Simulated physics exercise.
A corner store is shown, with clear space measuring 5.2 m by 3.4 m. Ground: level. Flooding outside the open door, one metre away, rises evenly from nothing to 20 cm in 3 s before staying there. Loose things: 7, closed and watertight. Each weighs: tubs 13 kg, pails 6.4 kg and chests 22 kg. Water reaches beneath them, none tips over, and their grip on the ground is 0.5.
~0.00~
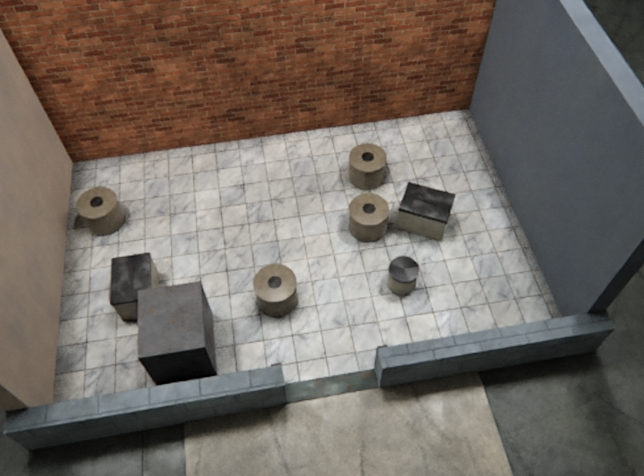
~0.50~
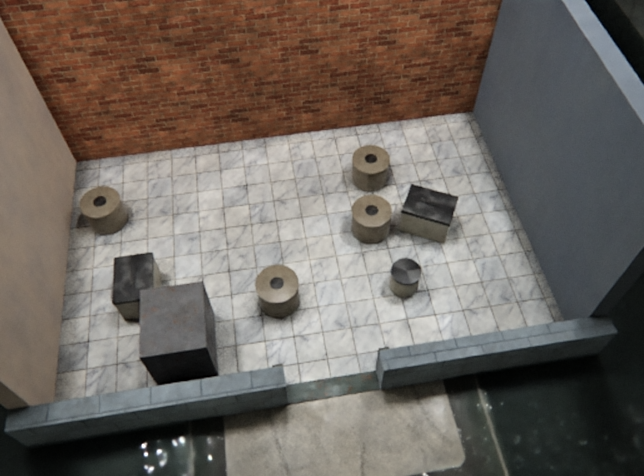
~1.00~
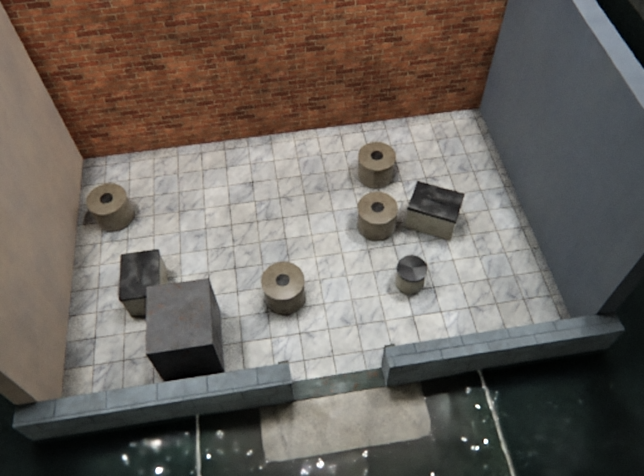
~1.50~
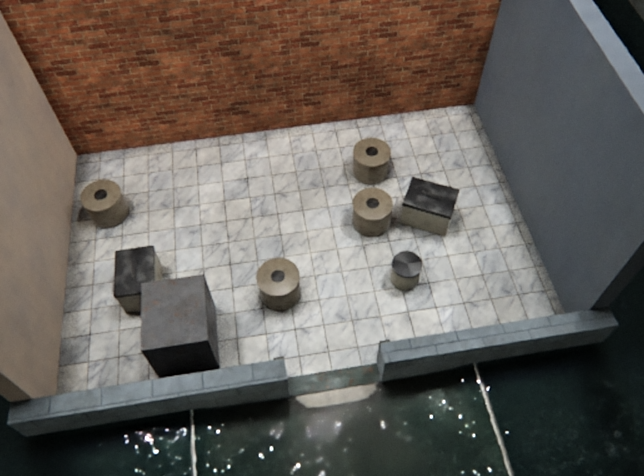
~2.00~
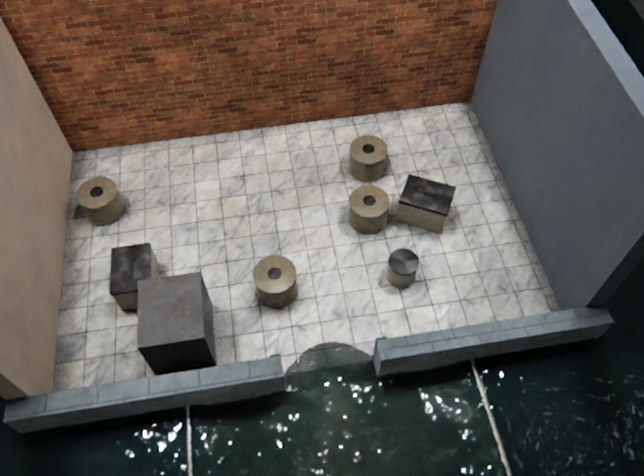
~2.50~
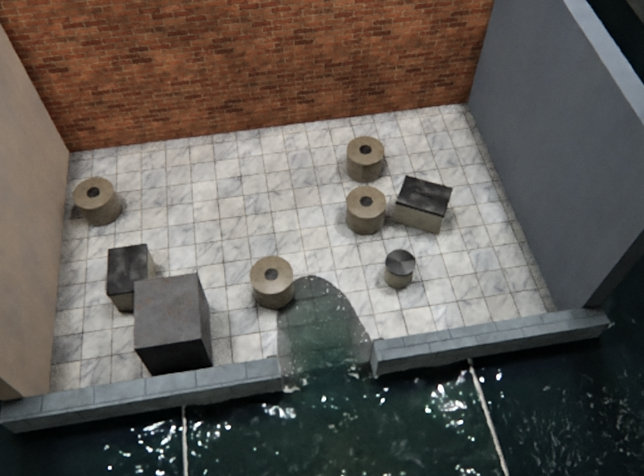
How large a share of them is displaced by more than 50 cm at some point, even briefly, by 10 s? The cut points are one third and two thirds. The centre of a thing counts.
It falls under one third.
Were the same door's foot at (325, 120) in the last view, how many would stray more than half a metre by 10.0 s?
You'd get 1 in that case.
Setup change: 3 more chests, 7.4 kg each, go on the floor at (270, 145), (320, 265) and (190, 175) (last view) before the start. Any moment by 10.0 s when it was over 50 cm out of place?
In turn: Beyond the mark, beyond the mark, beyond the mark.
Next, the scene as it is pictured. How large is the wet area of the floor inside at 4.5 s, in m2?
The covered patch comes to about 7.5 m2.
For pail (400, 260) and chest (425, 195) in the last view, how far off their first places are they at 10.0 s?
Shifts: 0 cm / 0 cm.
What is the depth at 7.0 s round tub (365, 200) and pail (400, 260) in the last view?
First about 6 cm, second about 4 cm.
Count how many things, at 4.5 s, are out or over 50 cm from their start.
The number by then is 0.
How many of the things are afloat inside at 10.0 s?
0.
After 3.5 s 0 of 7 are over 50 cm from their spots; 0 afloat.
After 4.5 s 0 of 7 are over 50 cm from their spots; 0 afloat.
After 7.0 s 1 of 7 are over 50 cm from their spots; 0 afloat.
After 10.0 s 1 of 7 are over 50 cm from their spots, and 1 have been at some point; 0 afloat.
